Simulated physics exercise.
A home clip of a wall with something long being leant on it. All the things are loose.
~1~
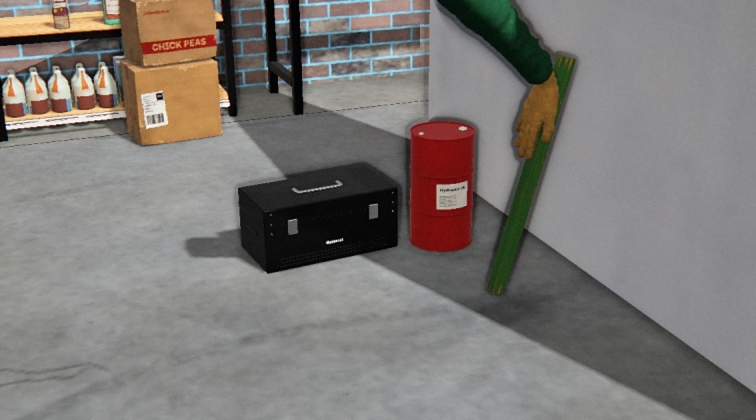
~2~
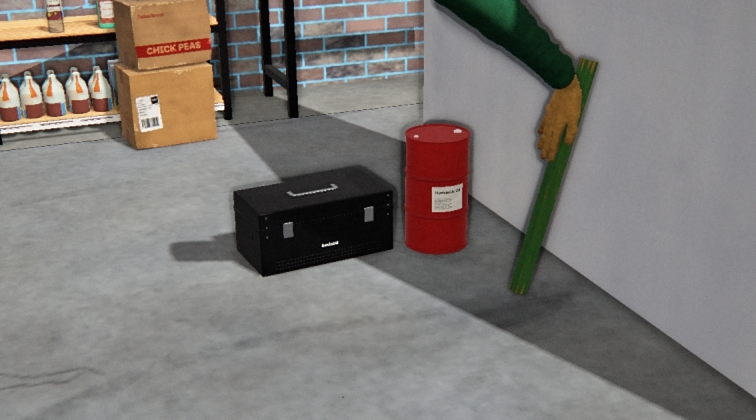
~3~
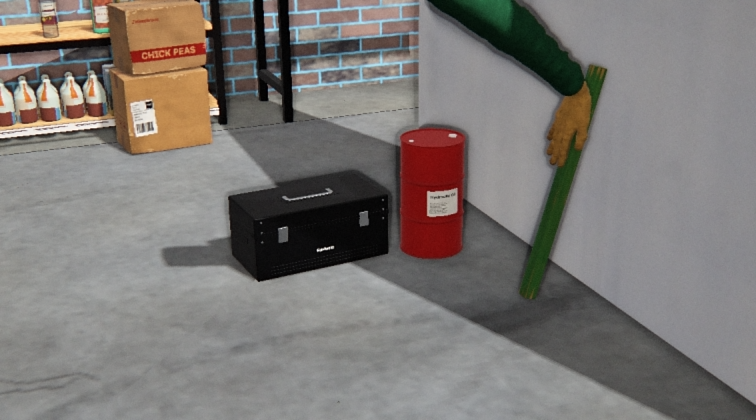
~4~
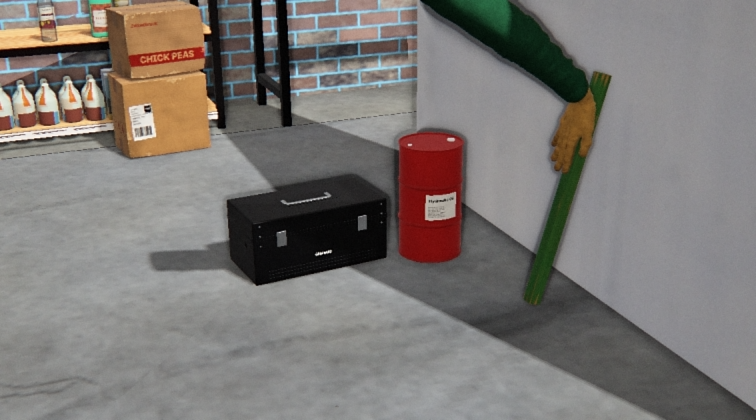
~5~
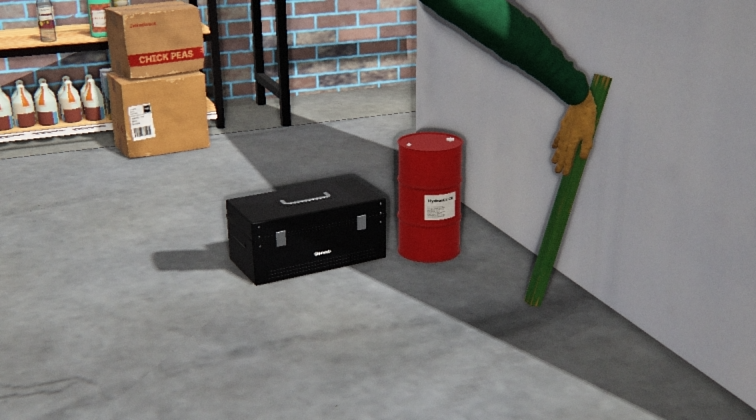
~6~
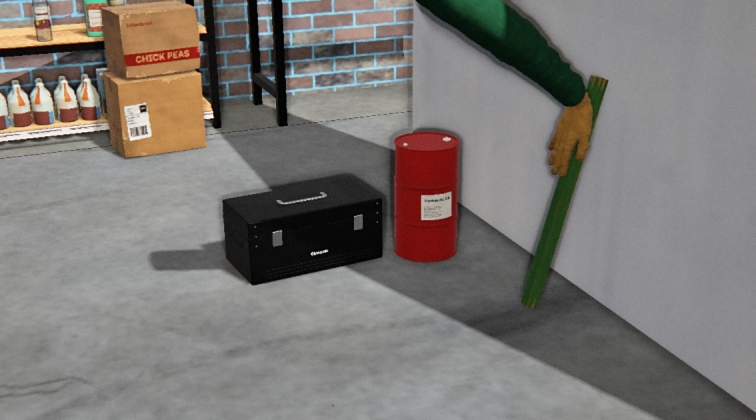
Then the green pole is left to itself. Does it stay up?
As it turns out, it holds.
Then, 0.30 s later than the last frame, all is still.
Then, 0.90 s later than the last frame, green pole resting near (563, 195).
When it is over, all 3 as before. End places, in pixels of the last picture, green pole near (563, 195). The pole remains leaning.
